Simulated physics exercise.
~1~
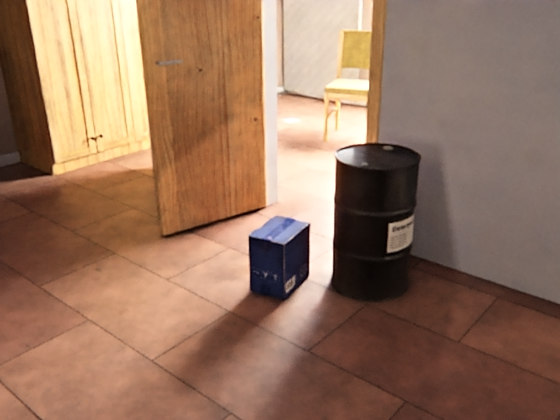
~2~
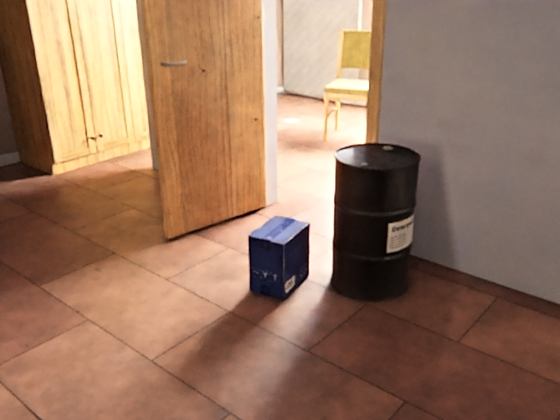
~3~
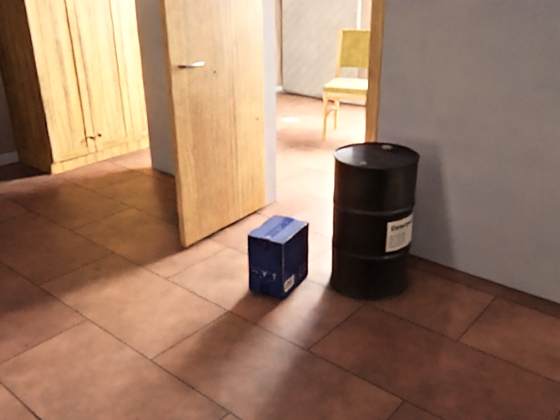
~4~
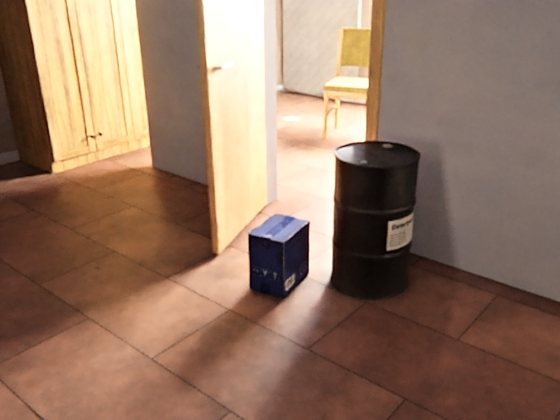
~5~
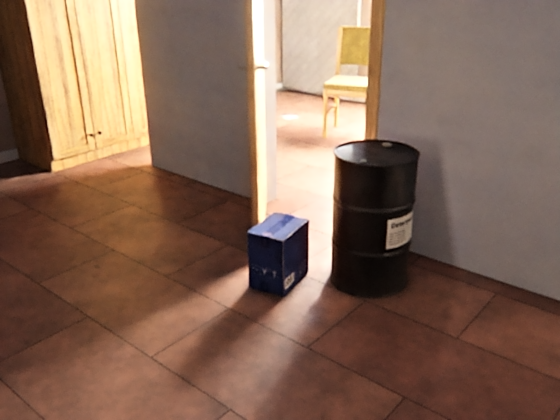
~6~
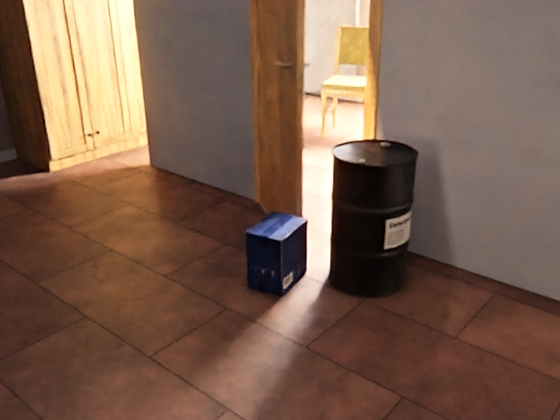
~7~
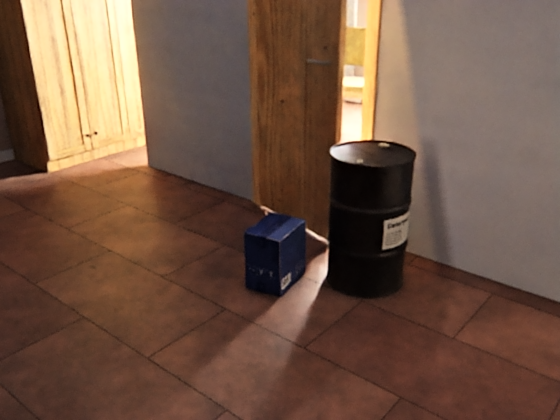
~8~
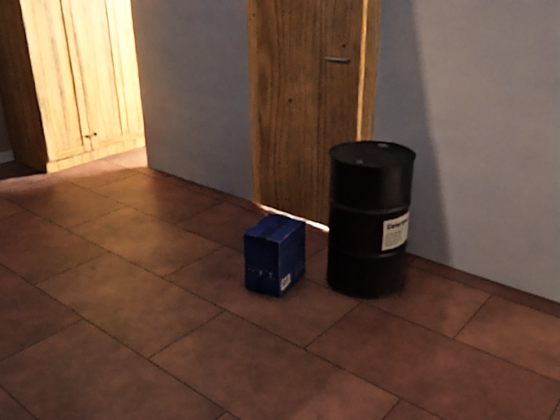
In a room with a reddish tiled floor, a wooden door stands wide open behind a blue box and a black drum. The door swings steadily toward its frame, narrowing the light from the room beyond, and ends up shut, while the box and drum stay in place.
